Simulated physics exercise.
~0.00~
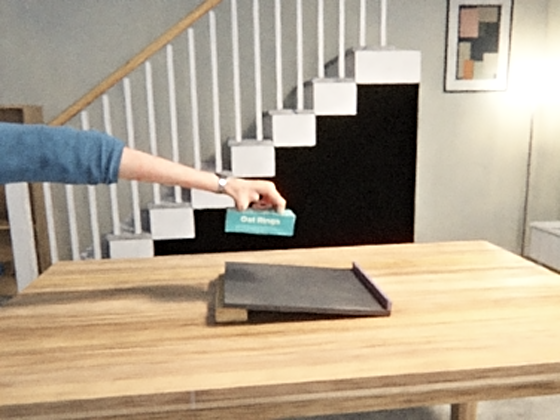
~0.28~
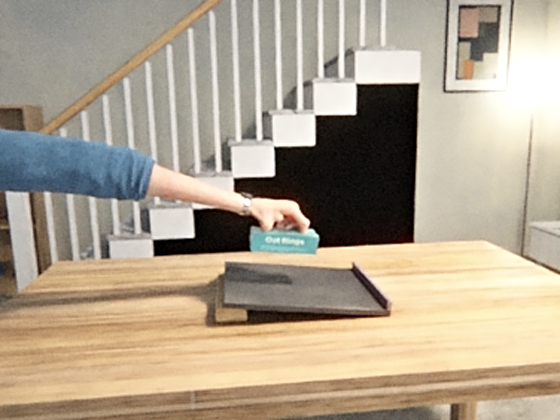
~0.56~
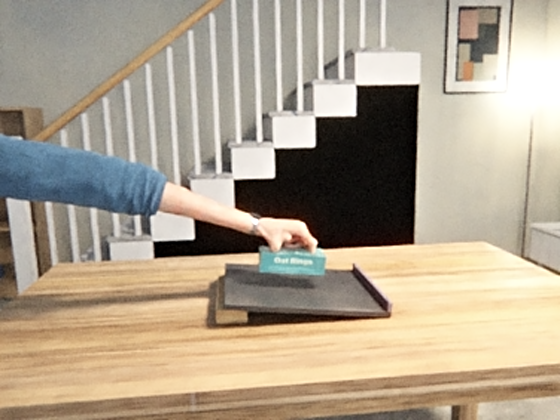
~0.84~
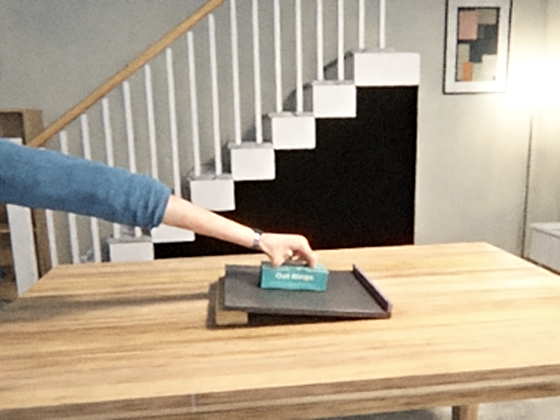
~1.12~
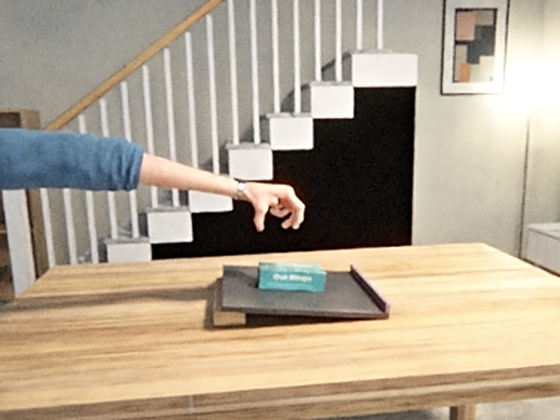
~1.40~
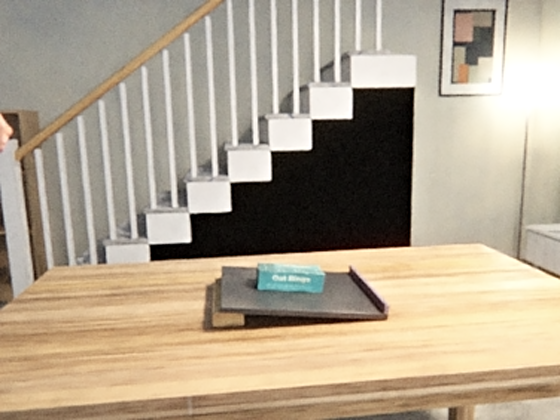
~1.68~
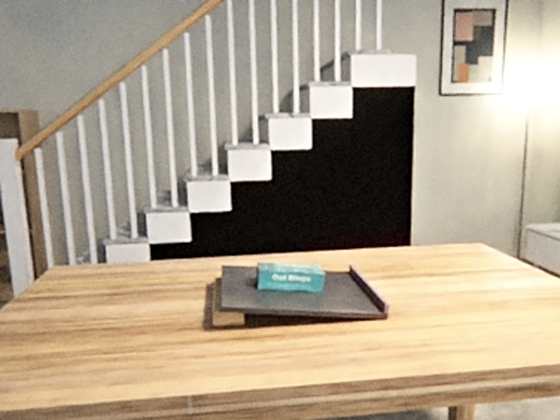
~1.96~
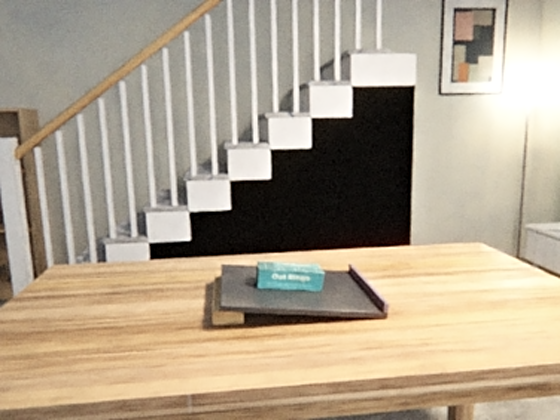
Turquoise carton being lowered by a hand onto a gently tilted dark board, then staying put after the hand withdraws left.
